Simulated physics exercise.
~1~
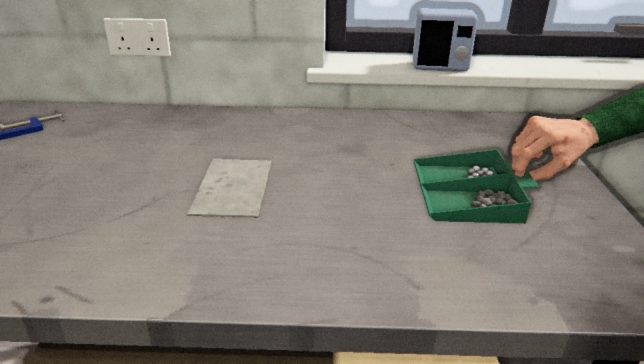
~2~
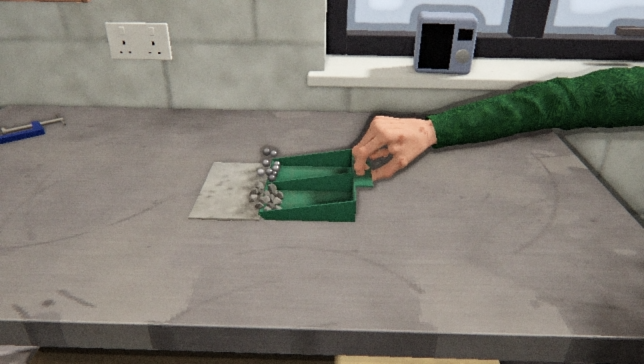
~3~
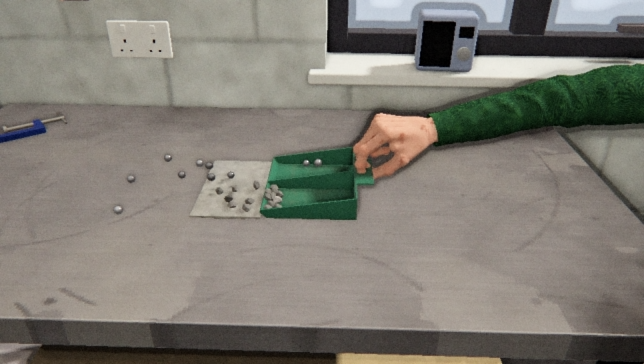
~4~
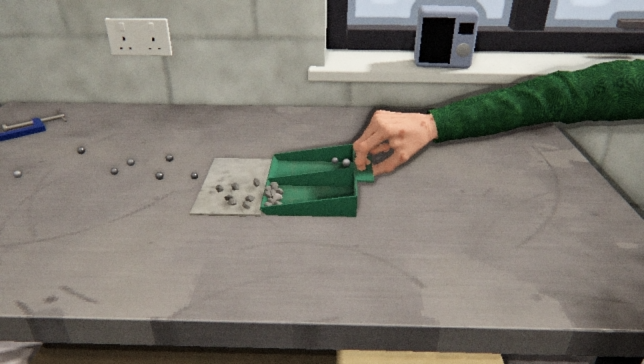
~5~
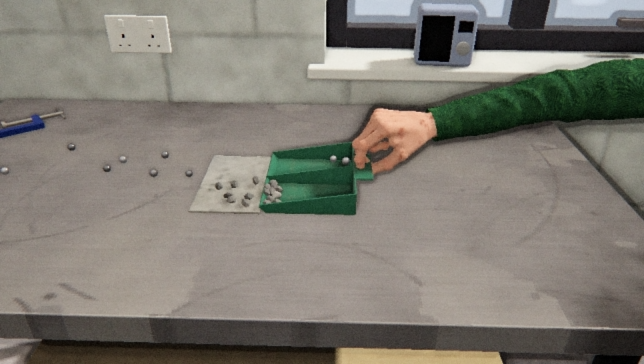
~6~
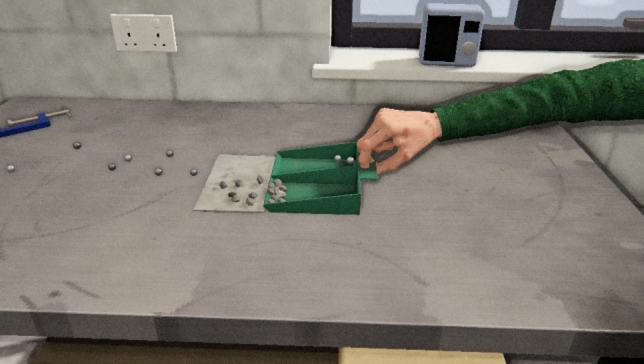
A hand in a green sleeve slid a divided green tray of small gray balls left across a counter to a pale flat slab, and many spilled over the front, some rolling farther left, while the rest stayed in the tray.
